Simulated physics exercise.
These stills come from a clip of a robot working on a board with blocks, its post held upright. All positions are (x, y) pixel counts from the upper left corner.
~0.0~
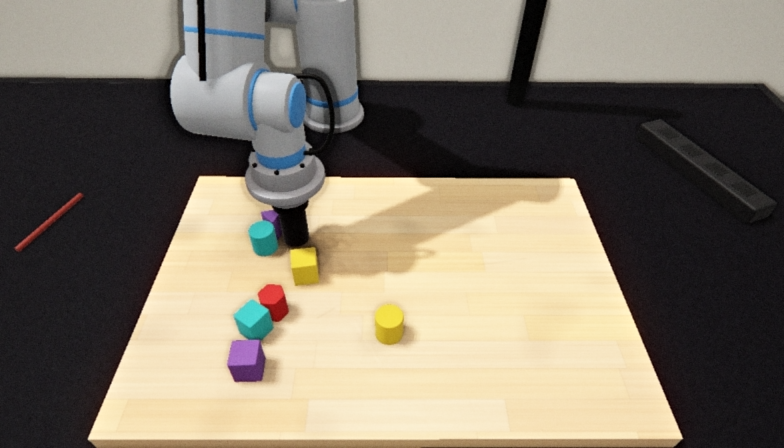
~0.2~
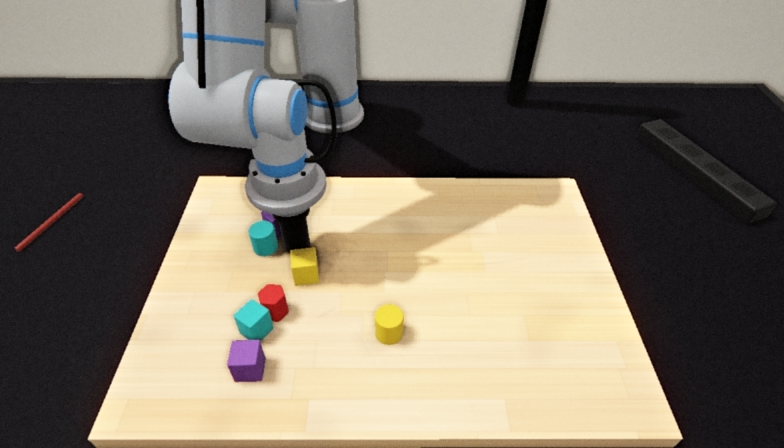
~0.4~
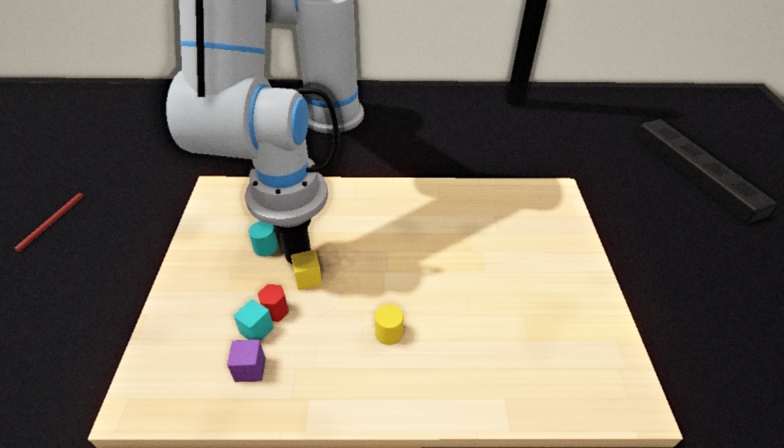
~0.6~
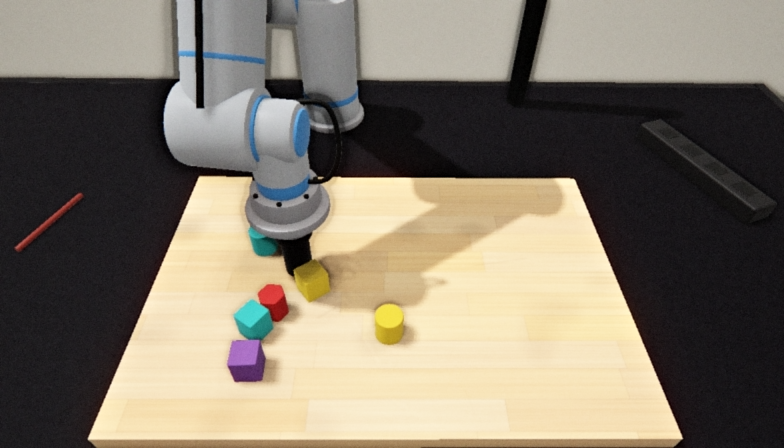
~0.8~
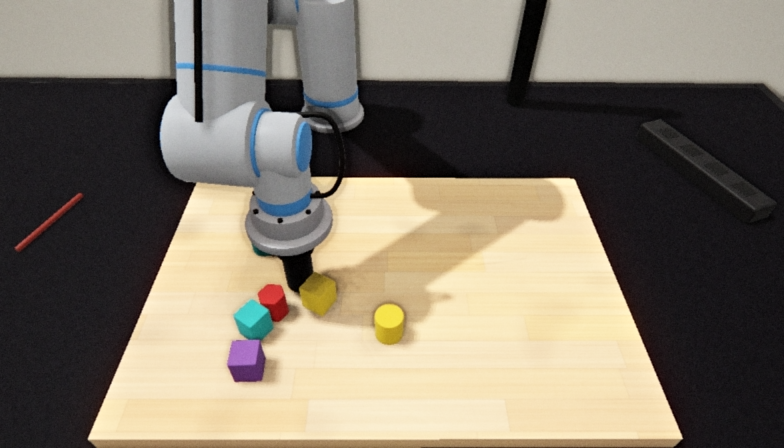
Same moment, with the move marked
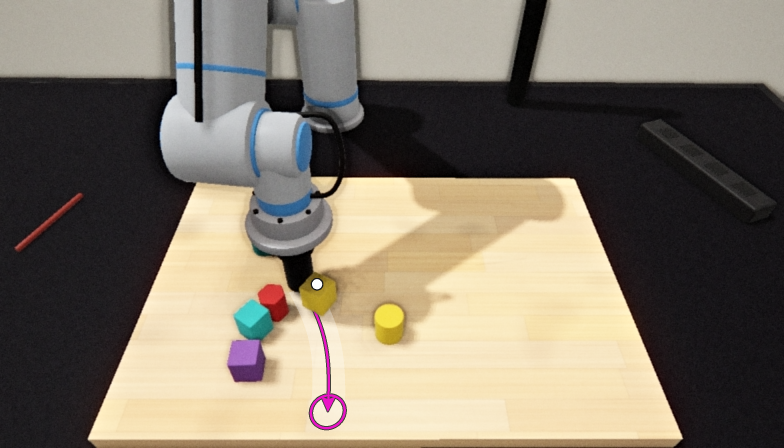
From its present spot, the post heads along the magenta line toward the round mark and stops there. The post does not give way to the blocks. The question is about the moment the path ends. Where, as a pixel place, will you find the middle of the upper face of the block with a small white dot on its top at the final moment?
For the centre of its top, I'd go with (354, 330).
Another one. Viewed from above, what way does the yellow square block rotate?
Counterclockwise rotation.
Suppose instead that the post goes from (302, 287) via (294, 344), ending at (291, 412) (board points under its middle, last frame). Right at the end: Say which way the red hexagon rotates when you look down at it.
It makes a clockwise turn.
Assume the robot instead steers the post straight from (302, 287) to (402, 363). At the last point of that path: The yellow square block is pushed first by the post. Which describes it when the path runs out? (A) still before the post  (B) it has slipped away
I choose B.
Path on the board, from (302, 287) via (325, 341), ending at (328, 411); the dot is on the yellow square block.
The first path, step by step. One third of the way, post at (318, 316); yellow square block at (341, 317), turned 15° anticlockwise.
Two thirds of the way, post at (327, 357); yellow square block at (354, 330), turned 40° anticlockwise.
At the end, post at (327, 406); red hexagon in place; yellow square block at (354, 330), turned 40° anticlockwise.
